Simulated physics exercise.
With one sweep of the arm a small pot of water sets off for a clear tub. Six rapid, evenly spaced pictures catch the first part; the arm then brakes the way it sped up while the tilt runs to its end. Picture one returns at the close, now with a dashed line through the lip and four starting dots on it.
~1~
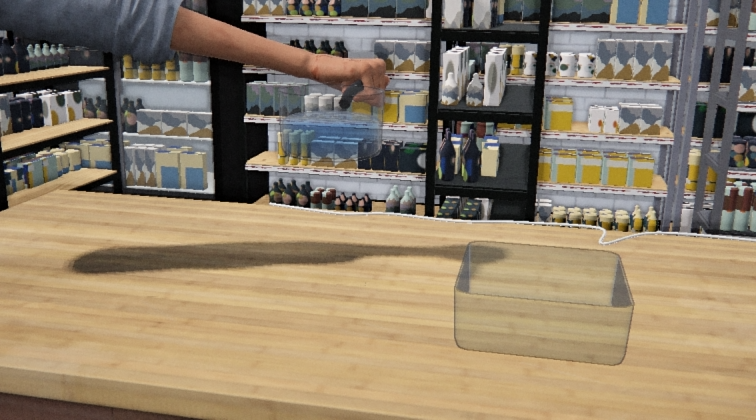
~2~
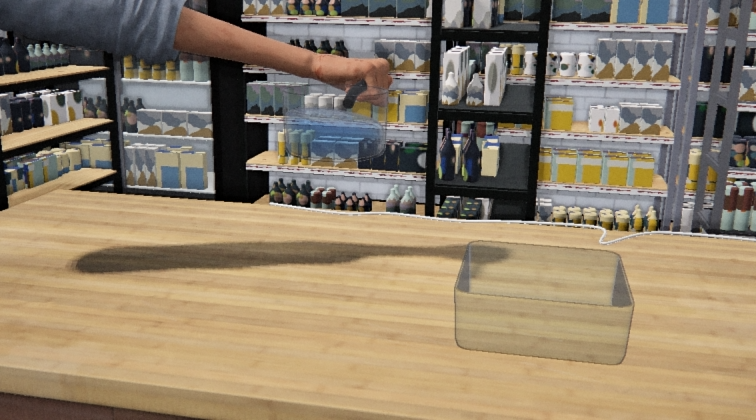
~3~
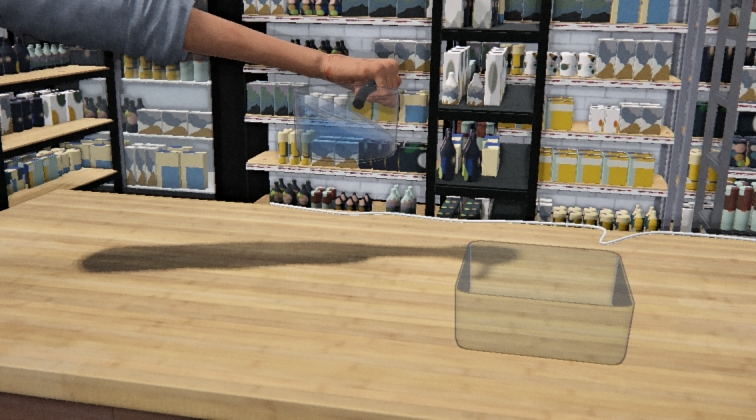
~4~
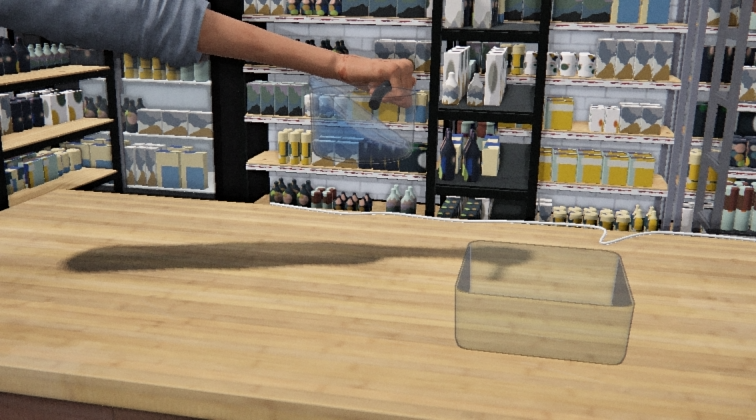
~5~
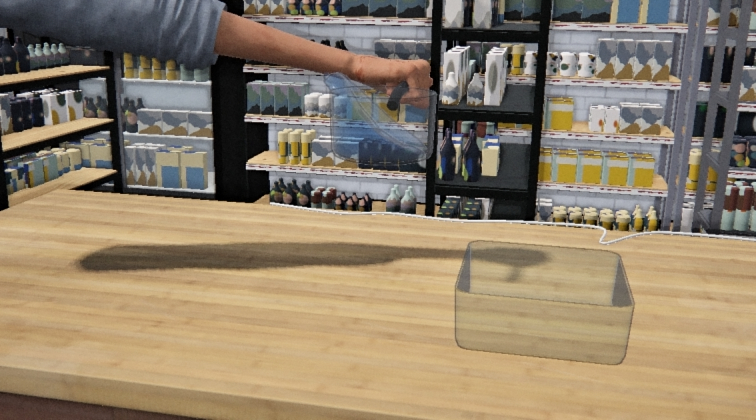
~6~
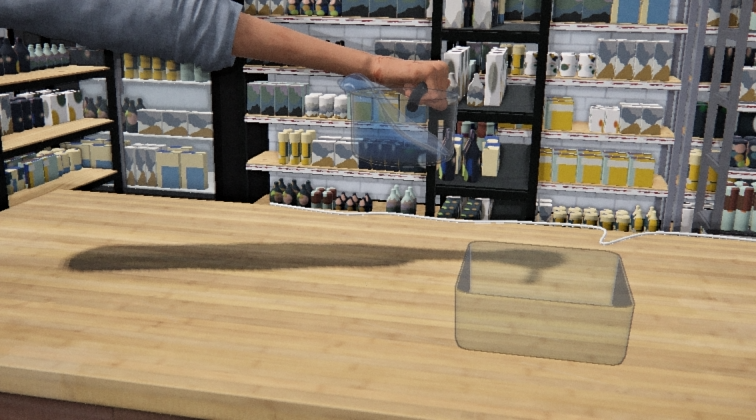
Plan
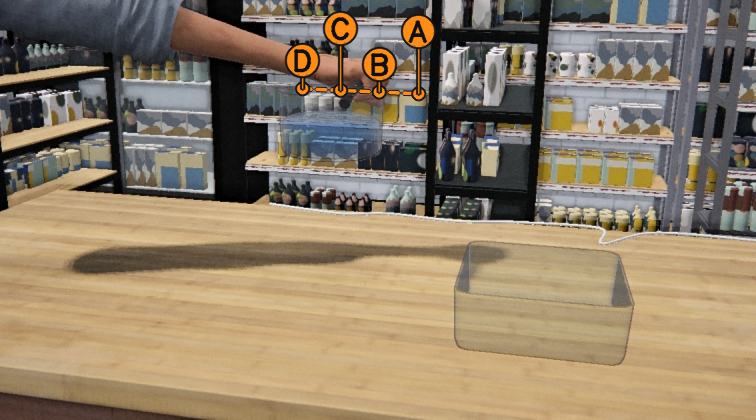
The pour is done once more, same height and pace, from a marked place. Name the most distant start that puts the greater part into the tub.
Spot C just does it.
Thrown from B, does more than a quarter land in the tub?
Yes.
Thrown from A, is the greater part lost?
No, that is safe.
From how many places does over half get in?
Three of them.
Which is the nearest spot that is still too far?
D.
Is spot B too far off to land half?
No, that is safe.
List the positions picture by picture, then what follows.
Upright, lip at (381, 92); tub from (454, 346) to (624, 364); nothing has left yet.
Upright, lip at (385, 92); nothing has left yet.
Upright, lip at (396, 92); nothing has left yet.
Upright, lip at (413, 93); water is over the rim, down to (318, 88).
Upright, lip at (434, 94); water is over the rim, down to (344, 89).
Upright, lip at (455, 95); water is over the rim, down to (353, 94).
On the marked copy, A at (418, 93); B at (379, 92); C at (340, 90); D at (302, 88).
If A is chosen, about 68 % lands in the tub, 8 % falls short and 24 % goes beside or beyond.
If B is chosen, about 77 % lands in the tub, 10 % falls short and 14 % goes beside or beyond.
If C is chosen, about 74 % lands in the tub, 17 % falls short and 9 % goes beside or beyond.
If D is chosen, about 32 % lands in the tub, 58 % falls short and 10 % goes beside or beyond.
